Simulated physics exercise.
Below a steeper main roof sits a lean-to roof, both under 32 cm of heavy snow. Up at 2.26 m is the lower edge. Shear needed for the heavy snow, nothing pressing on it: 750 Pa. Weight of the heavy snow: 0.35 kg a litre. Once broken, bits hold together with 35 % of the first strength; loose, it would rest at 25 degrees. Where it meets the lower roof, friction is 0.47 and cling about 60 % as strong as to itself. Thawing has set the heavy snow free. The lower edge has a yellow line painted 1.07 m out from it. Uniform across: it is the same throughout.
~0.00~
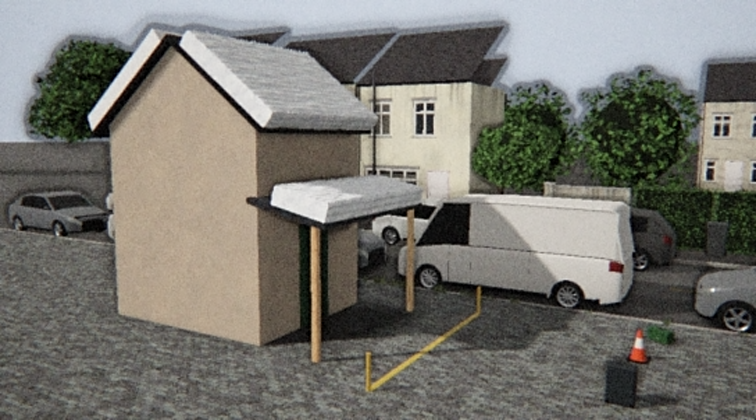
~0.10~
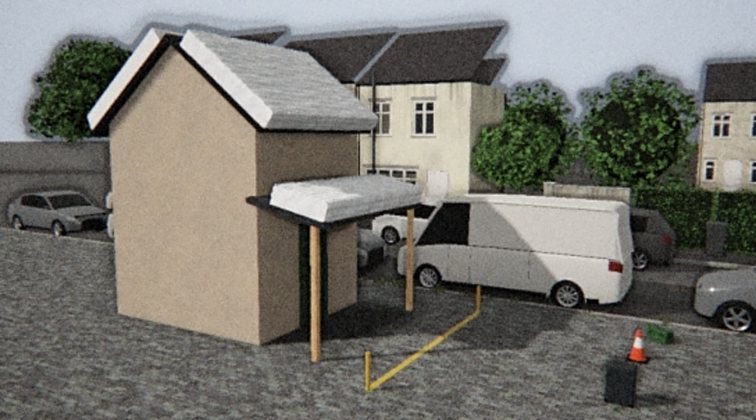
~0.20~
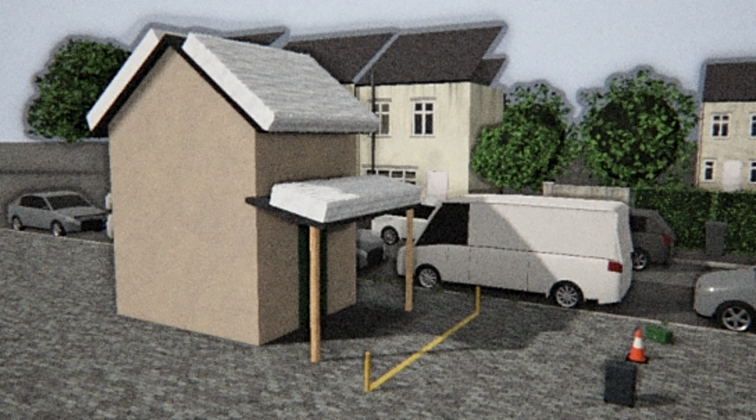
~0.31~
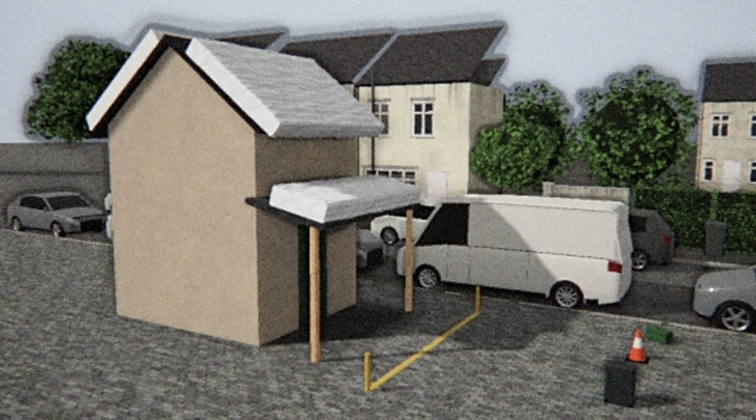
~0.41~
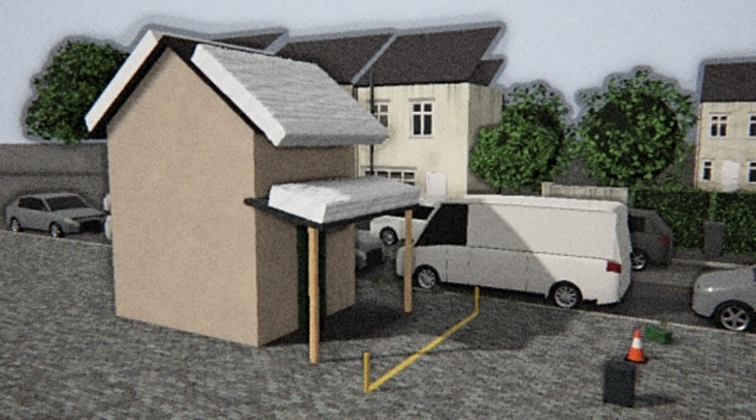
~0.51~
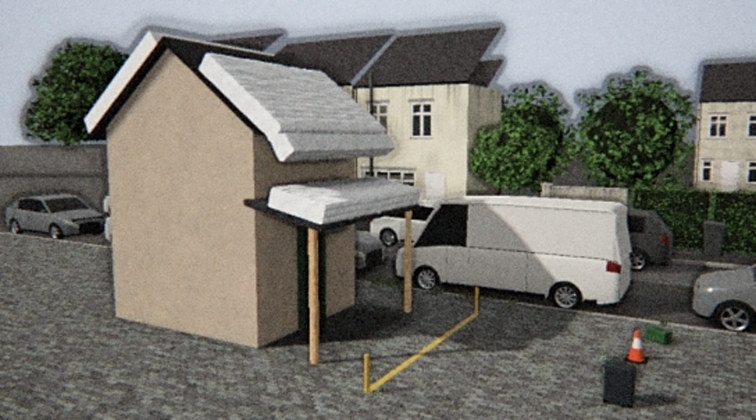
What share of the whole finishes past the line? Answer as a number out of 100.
I would say 62 per cent of the whole.
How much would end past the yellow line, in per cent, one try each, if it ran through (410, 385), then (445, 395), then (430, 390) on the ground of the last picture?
In order, some 50, 40 and 45 percent would end past it.
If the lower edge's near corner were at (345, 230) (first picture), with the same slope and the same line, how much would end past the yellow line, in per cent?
I'd put it at around 60 percent.
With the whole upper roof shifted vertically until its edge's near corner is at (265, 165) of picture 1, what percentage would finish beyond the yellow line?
50 %, roughly.
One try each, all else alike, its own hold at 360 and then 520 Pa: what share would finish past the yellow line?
Roughly 60 % followed by roughly 60 %.
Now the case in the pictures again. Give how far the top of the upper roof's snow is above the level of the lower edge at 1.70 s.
0.5 m, more or less.
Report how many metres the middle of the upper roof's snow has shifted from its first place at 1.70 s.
It sits some 5.6 m from where it began.
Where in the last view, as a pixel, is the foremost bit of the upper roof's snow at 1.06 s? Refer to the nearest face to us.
Near (362, 231).
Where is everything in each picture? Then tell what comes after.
The first frame shows front end of the heavy snow at (265, 126).
The second frame shows front end of the heavy snow at (265, 127), its middle shifted 2.7 cm, 1 % of it past the upper edge, in one piece.
The third frame shows front end of the heavy snow at (268, 130), its middle shifted 10 cm, 5 % of it past the upper edge, in one piece.
The fourth frame shows front end of the heavy snow at (272, 117), its middle shifted 23 cm, 10 % of it past the upper edge, in one piece.
The fifth frame shows front end of the heavy snow at (278, 126), its middle shifted 42 cm, 18 % of it past the upper edge, in one piece.
The sixth frame shows front end of the heavy snow at (286, 137), its middle shifted 66 cm, 29 % of it past the upper edge, cracking.
By 1.06 s, 1 % is below the lower edge and 0 % is past the line.
By 1.70 s, 75 % is below the lower edge and 62 % is past the line.
By 2.35 s, 75 % is below the lower edge and 62 % is past the line.
By 3.00 s, 75 % is below the lower edge and 62 % is past the line.
By 3.10 s, at the end, 75 % is below the lower edge and 62 % is past the line.
